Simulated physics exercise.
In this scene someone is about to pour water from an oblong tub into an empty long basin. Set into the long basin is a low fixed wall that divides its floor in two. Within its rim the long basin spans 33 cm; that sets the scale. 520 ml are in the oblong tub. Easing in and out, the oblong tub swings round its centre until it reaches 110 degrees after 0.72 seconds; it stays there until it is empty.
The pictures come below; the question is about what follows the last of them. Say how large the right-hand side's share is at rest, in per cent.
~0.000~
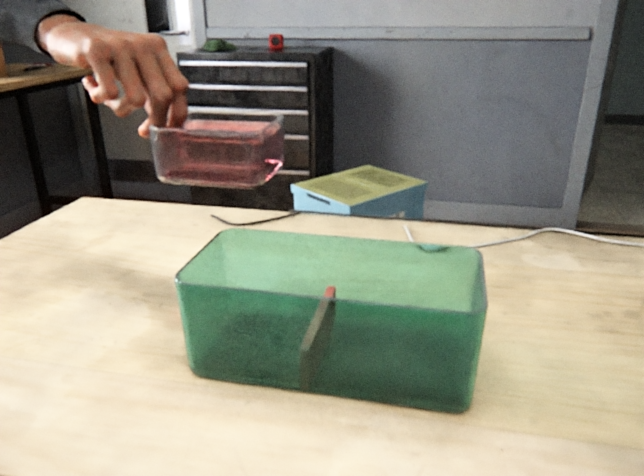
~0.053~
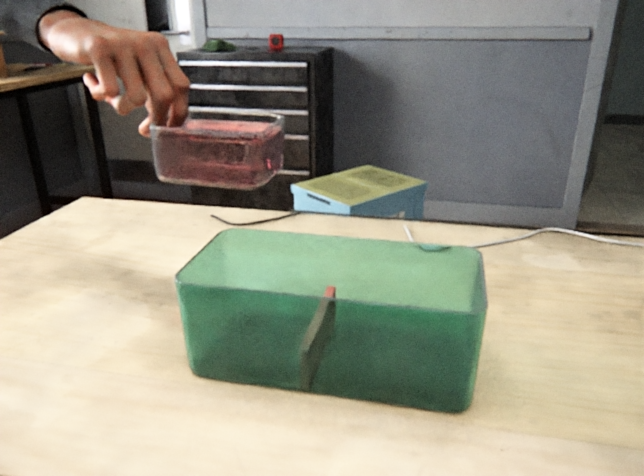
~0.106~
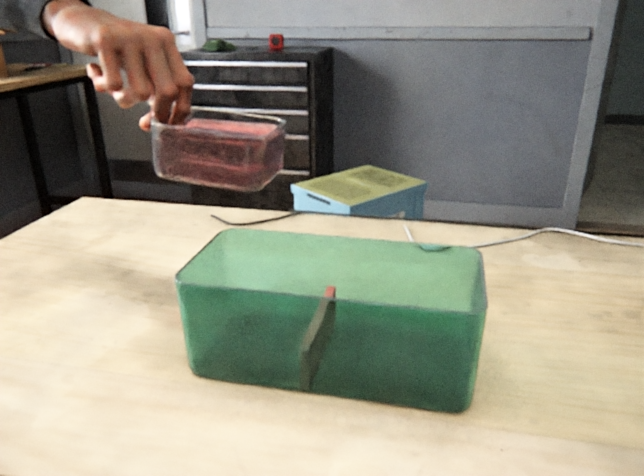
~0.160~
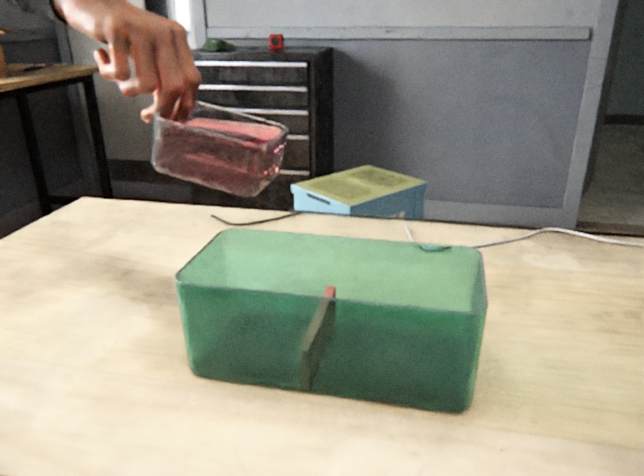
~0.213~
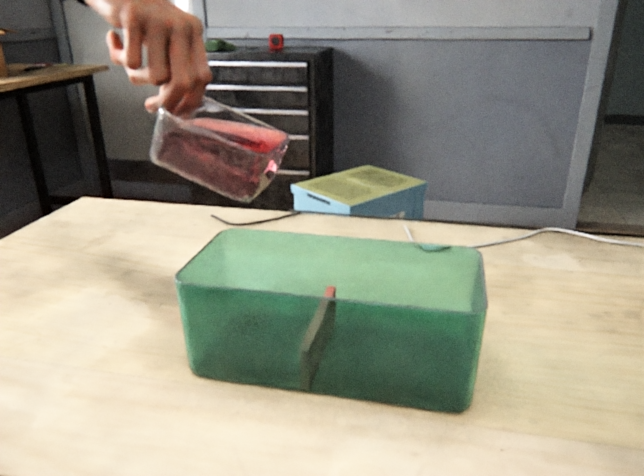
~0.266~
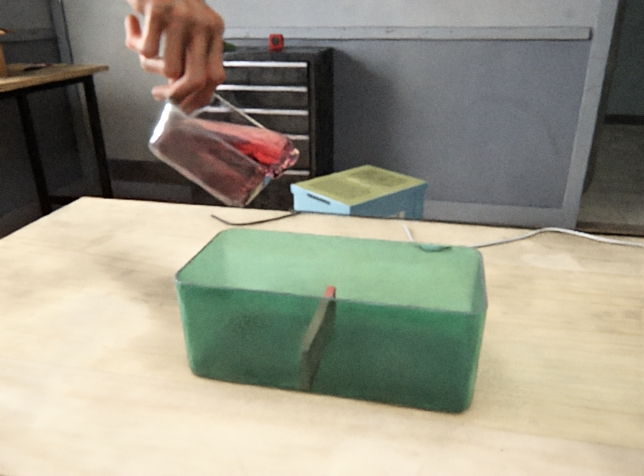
Its share is roughly 68 per cent.
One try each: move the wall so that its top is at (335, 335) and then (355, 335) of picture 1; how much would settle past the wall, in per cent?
I'd put it at about 55 per cent for the first and about 25 per cent for the second.
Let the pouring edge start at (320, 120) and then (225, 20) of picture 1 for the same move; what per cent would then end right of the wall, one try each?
Roughly 90 per cent the first time and 45 per cent the second.
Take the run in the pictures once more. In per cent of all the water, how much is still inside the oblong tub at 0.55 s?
Remaining: Near 14 % of the total.
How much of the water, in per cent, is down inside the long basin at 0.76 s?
Roughly 94 %.
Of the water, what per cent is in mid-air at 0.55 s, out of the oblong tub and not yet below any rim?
About 36 per cent.
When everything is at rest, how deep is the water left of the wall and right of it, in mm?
8 mm left, 14 mm right.
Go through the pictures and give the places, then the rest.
In the first frame, it leans 0°; its right rim is at (273, 125); the water meets the walls at (173, 128) and (274, 131); the long basin's rim runs from (200, 253) to (484, 279); the wall's top is at (320, 315).
In the second frame, it leans 1°; its right rim is at (274, 127); the water meets the walls at (173, 127) and (273, 132).
In the third frame, it leans 6°; its right rim is at (275, 131); the water meets the walls at (174, 126) and (276, 133).
In the fourth frame, it leans 13°; its right rim is at (278, 139); the water meets the walls at (175, 125) and (278, 135).
In the fifth frame, it leans 22°; its right rim is at (279, 148); the water meets the walls at (176, 126) and (278, 141); 3 per cent is over the edge.
In the sixth frame, it leans 33°; its right rim is at (278, 160); the water meets the walls at (174, 125) and (271, 145); 9 per cent is over the edge.
After 0.55 s the tilt is 96° and 14 per cent is still to pour, 5 is left of the wall and 46 right of it.
After 0.76 s the tilt is 110° and 2 per cent is still to pour, 26 is left of the wall and 68 right of it.
After 0.98 s the tilt is 110° and 0 per cent is still to pour, 31 is left of the wall and 68 right of it.
After 1.22 s the tilt is 110° and 0 per cent is still to pour, 31 is left of the wall and 68 right of it.
In the end 31 per cent lies left of the wall, 68 right of it and 1 outside.
